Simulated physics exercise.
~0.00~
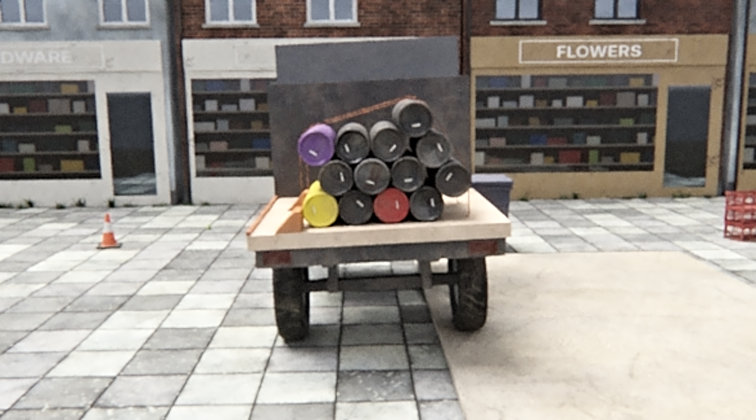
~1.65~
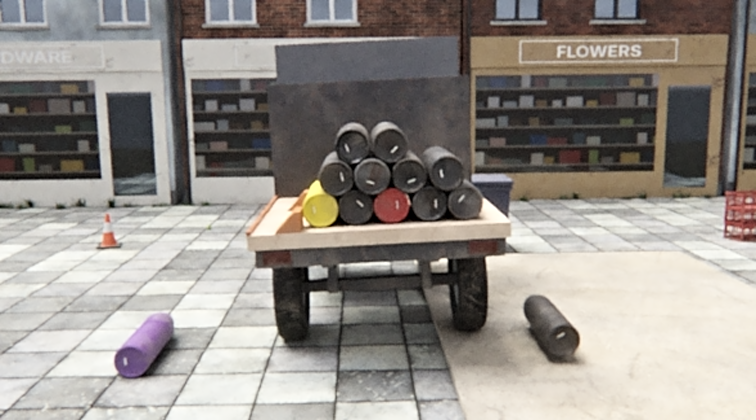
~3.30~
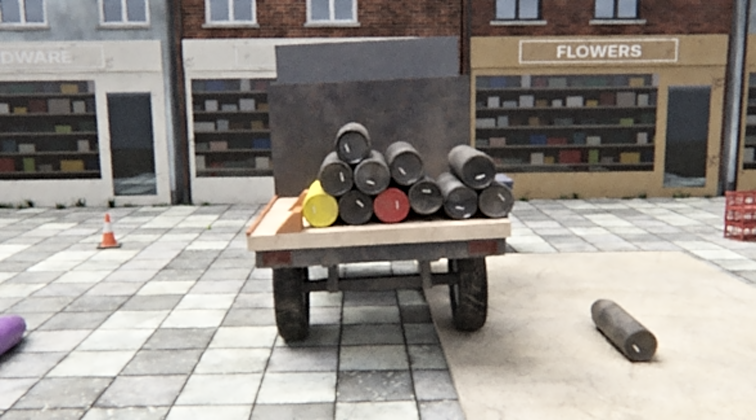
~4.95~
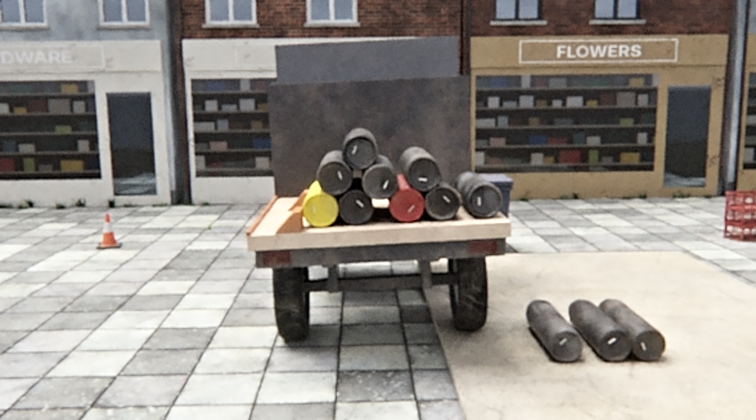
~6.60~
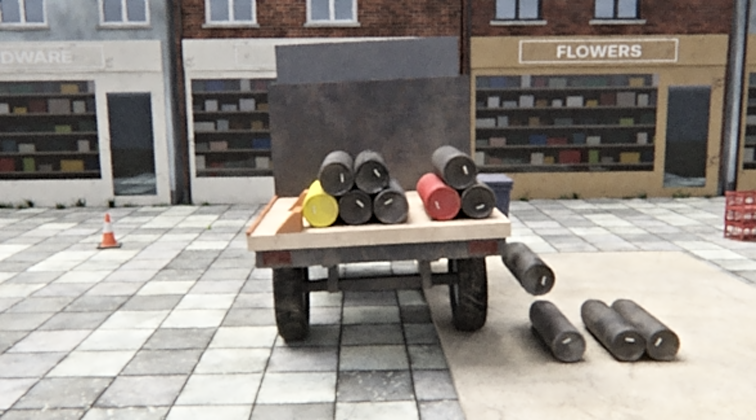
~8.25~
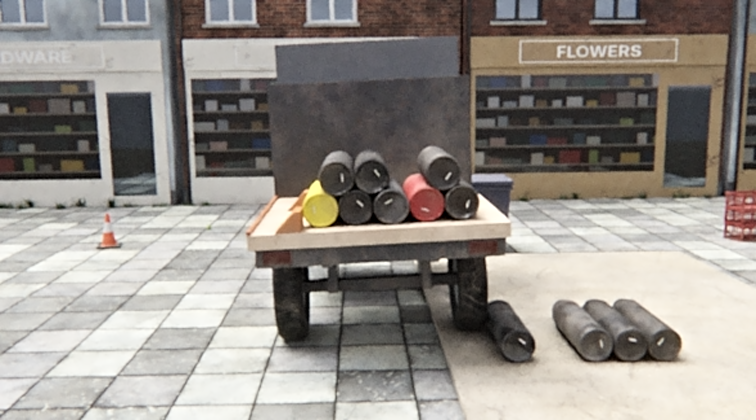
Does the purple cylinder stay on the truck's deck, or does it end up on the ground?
The purple cylinder ends up on the ground, having come off the left side, while the yellow and red ones stay aboard.
